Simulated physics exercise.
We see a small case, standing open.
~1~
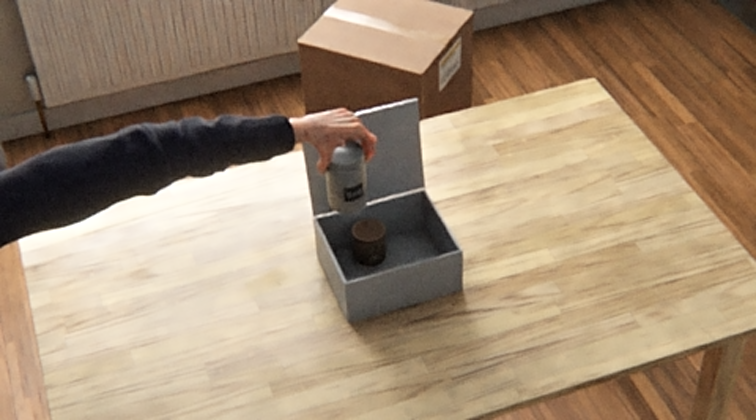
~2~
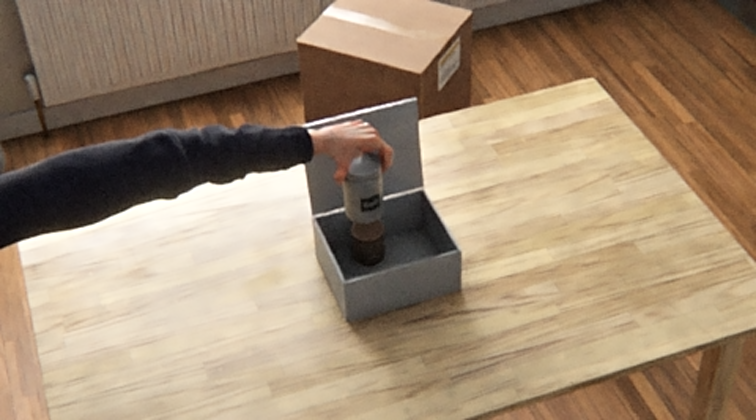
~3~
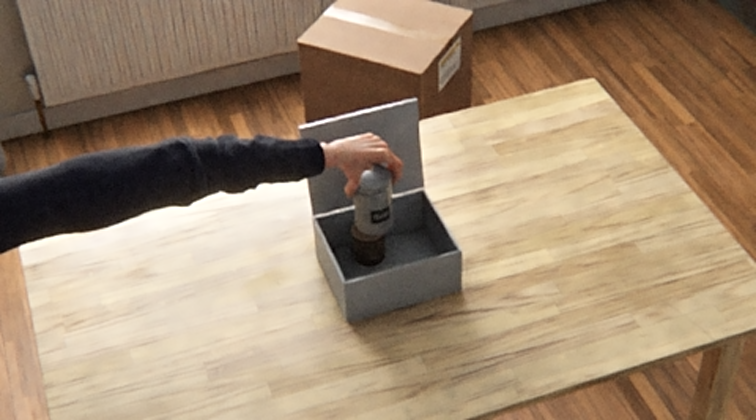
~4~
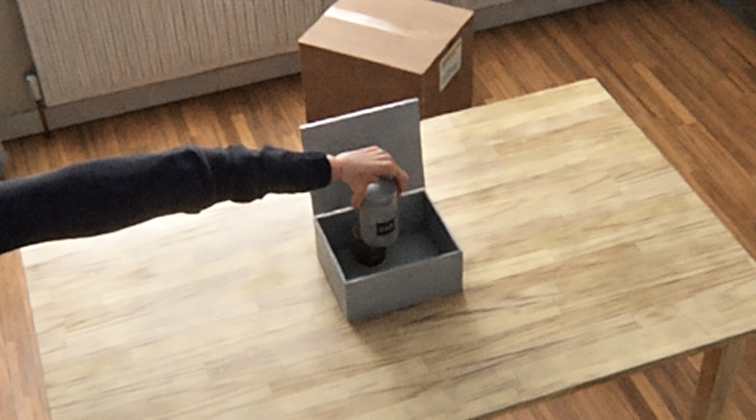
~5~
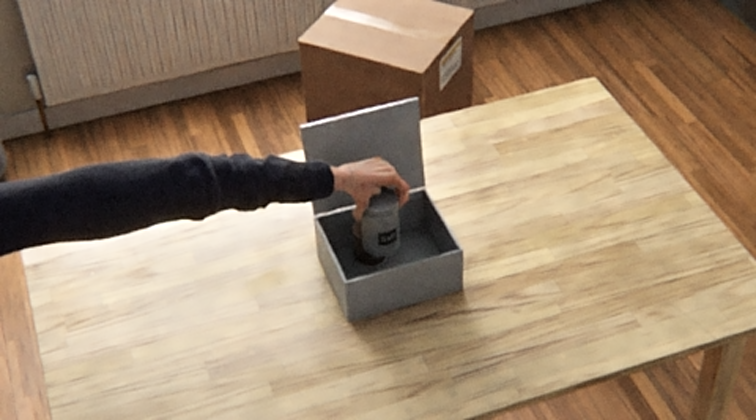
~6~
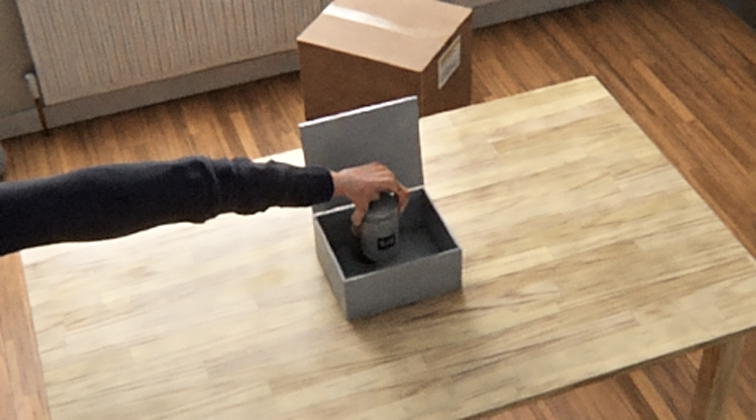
A hand in a dark sleeve, reaching from the left, lowers a grey jar into a small open grey case, shifting slightly right as it descends past a brown tin. The case stands with its lid raised on a pale wooden table, the tin inside it and a cardboard box behind. The steady view looks down across a room with a radiator and wooden floor.
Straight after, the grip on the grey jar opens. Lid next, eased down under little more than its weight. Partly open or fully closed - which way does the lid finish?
Partly open.
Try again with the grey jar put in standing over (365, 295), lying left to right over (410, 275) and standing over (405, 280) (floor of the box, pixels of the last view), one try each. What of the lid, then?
Try 1: Lid not shut; try 2: Lid shut; try 3: Lid not shut.
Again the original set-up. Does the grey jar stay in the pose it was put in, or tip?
Once everything settles, the grey jar keeps its original angle.
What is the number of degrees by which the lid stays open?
About 12°.
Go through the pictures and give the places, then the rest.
The first picture shows still above its spot; grey jar (346, 177); brown tin (370, 244).
The second picture shows still above its spot; grey jar (363, 187); brown tin (369, 243).
The third picture shows still above its spot; grey jar (373, 200); brown tin (369, 243).
The fourth picture shows still above its spot; grey jar (378, 212); brown tin (370, 244).
The fifth picture shows still above its spot; grey jar (380, 222).
The sixth picture shows in place under the hand; grey jar (379, 227).
Then, 0.90 s after the last picture, lid starting down; grey jar slid about its own width near (381, 257).
Then, 1.70 s after the last picture, lid 47° above the rim; grey jar slid about its own width near (381, 257).
At rest, lid 12° above the rim; moved from the start, grey jar; brown tin in place. Seen from the same camera at the end, grey jar near (381, 257).
